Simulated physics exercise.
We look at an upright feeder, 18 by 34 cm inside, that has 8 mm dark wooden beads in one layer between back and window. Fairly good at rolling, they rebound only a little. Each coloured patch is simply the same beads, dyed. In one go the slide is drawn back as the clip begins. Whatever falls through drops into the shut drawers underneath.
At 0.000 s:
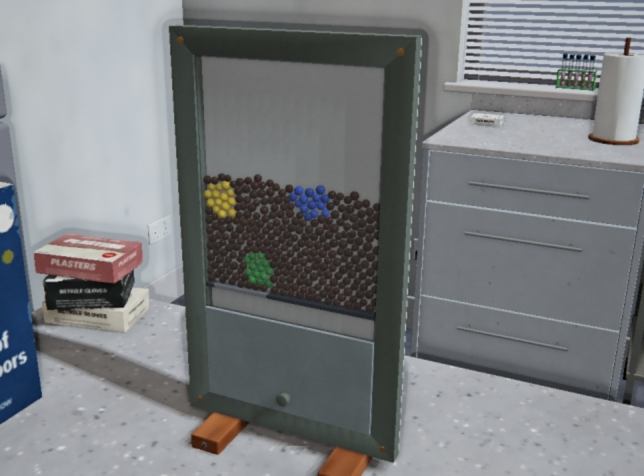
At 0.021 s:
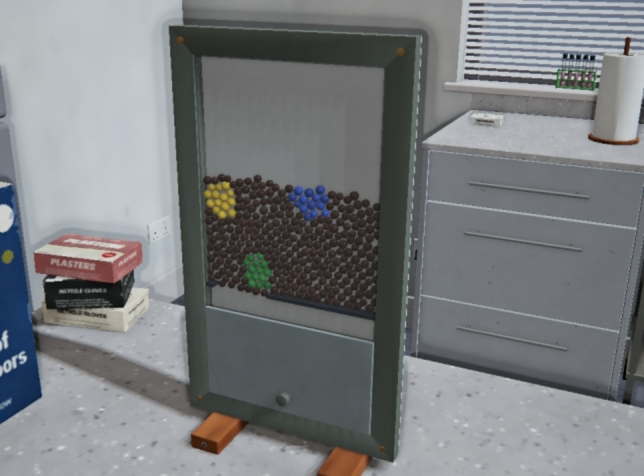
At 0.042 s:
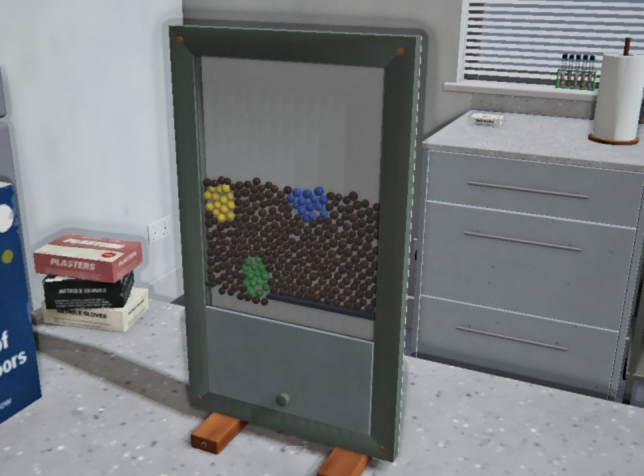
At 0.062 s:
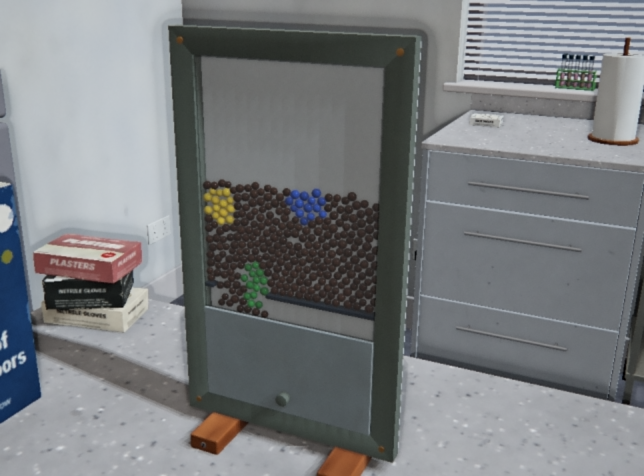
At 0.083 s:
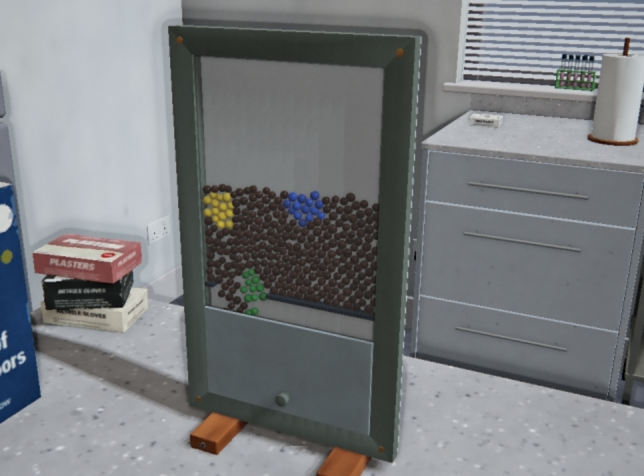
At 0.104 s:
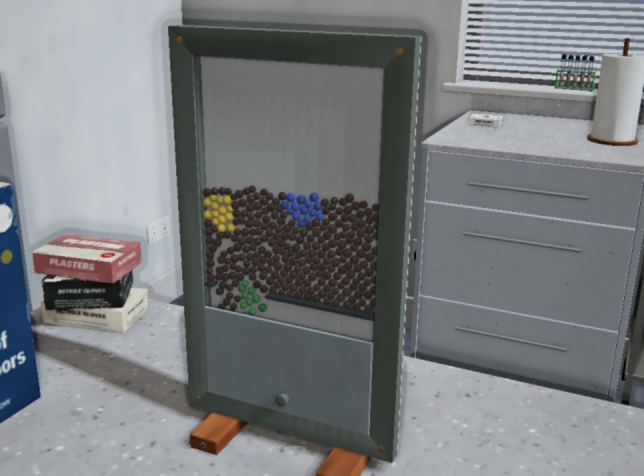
Dark beads behind the window sink slightly as the green patch slides down and left.
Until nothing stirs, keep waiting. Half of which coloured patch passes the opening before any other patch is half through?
That is the green patch.
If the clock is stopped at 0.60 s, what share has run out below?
My estimate is some 60 per cent.
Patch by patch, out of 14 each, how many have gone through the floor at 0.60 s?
Yellow 12, green 14, blue 14.
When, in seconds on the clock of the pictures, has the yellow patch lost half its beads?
That happens at roughly 0.4 seconds.
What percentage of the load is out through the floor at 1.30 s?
80 per cent or thereabouts.
After 0.25 s, 30 % are out; out of 14, yellow 0, green 14, blue 0.
After 0.60 s, 60 % are out; out of 14, yellow 13, green 14, blue 14.
After 1.30 s, 80 % are out; out of 14, yellow 14, green 14, blue 14.
All still by 2.0 s, 80 % are out; out of 14, yellow 14, green 14, blue 14; half out at yellow 0.33 s, green 0.14 s, blue 0.46 s.
